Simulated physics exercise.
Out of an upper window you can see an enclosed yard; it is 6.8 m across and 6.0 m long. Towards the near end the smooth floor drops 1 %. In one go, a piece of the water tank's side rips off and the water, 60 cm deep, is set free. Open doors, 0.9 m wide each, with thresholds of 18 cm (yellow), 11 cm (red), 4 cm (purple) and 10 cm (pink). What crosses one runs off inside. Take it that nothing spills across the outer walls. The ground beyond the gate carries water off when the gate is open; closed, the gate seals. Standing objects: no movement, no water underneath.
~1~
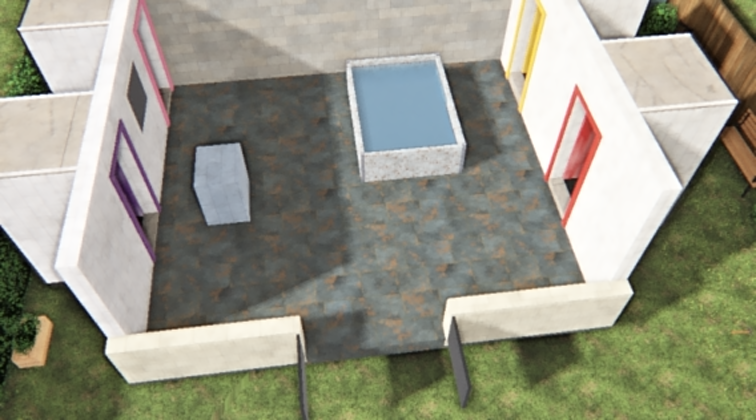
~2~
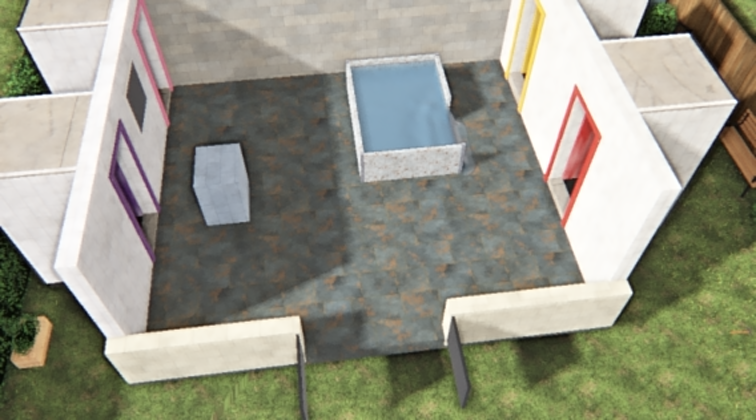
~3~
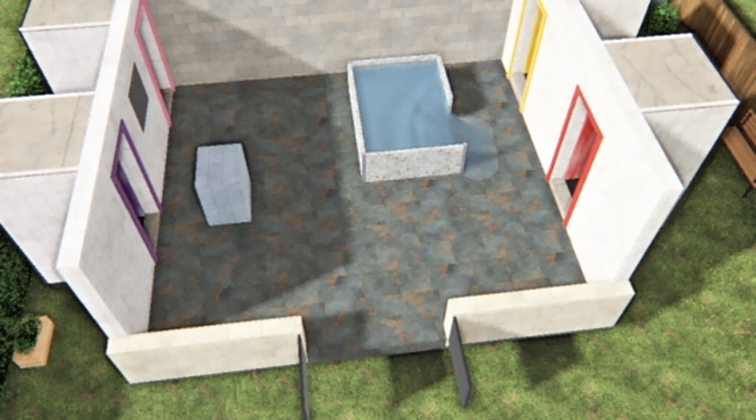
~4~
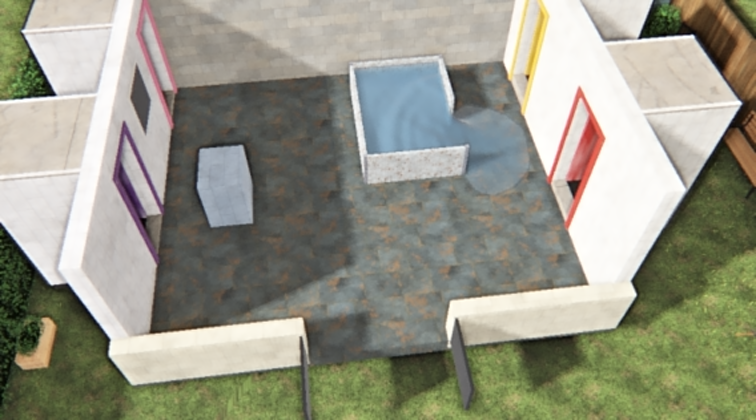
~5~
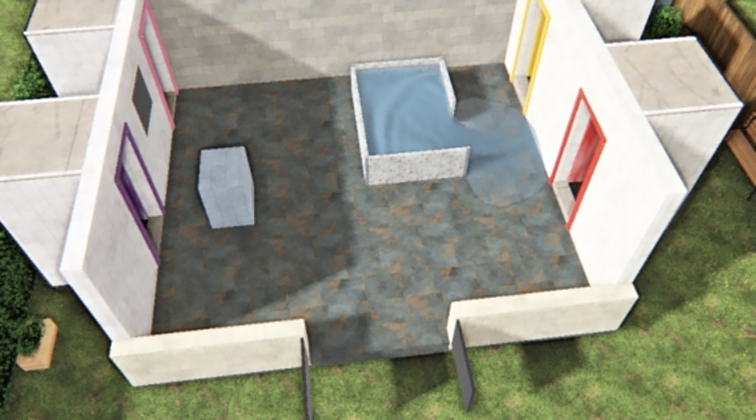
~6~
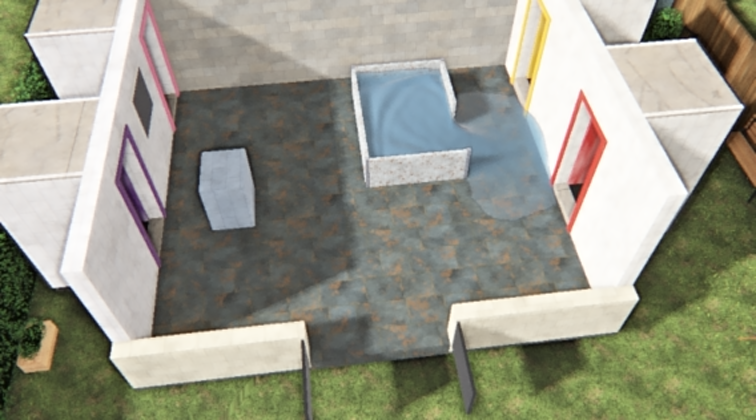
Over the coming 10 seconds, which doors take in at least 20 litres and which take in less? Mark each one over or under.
Yellow door - under; red door - over; purple door - over; pink door - under.
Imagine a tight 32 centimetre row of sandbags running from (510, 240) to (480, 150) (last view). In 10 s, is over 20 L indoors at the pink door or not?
Result at pink: Limit not reached.
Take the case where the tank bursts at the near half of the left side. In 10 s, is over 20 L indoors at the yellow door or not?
Then yellow does not exceed it.
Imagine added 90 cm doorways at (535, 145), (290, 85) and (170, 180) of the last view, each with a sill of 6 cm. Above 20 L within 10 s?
Per doorway, in order: Sufficient / insufficient / insufficient.
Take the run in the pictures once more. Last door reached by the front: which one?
Last: Purple.
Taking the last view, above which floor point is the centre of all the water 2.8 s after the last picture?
Close to (453, 162) in the last picture.
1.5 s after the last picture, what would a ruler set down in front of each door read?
Depth readings (cm): Yellow = 15; red = 20; purple = 0; pink = 0.
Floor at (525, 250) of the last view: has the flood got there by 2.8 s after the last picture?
Looks like it's submerged.
Then, 0.7 s after the last picture water covers 15 % of the floor and is deepest (44 cm) near (530, 151); yellow door 16 cm at the sill, 0 L in, red door 20 cm at the sill, 2 L in, purple door not reached, pink door not reached.
Then, 1.5 s after the last picture water covers 20 % of the floor and is deepest (38 cm) near (590, 313); yellow door 15 cm at the sill, 0 L in, red door 20 cm at the sill, 31 L in, purple door not reached, pink door not reached.
Then, 2.8 s after the last picture water covers 40 % of the floor and is deepest (27 cm) near (575, 304); yellow door 13 cm at the sill, 1 L in, red door 15 cm at the sill, 55 L in, purple door not reached, pink door not reached.
Then, 5.3 s after the last picture water covers 80 % of the floor and is deepest (20 cm) near (590, 313); yellow door 10 cm at the sill, 1 L in, red door 11 cm at the sill, 64 L in, purple door 4 cm at the sill, 0 L in, pink door 10 cm at the sill, 2 L in.
Then, 9.3 s after the last picture water covers 95 % of the floor and is deepest (13 cm) near (149, 363); yellow door 7 cm at the sill, 1 L in, red door 8 cm at the sill, 66 L in, purple door 9 cm at the sill, 54 L in, pink door 4 cm at the sill, 3 L in.
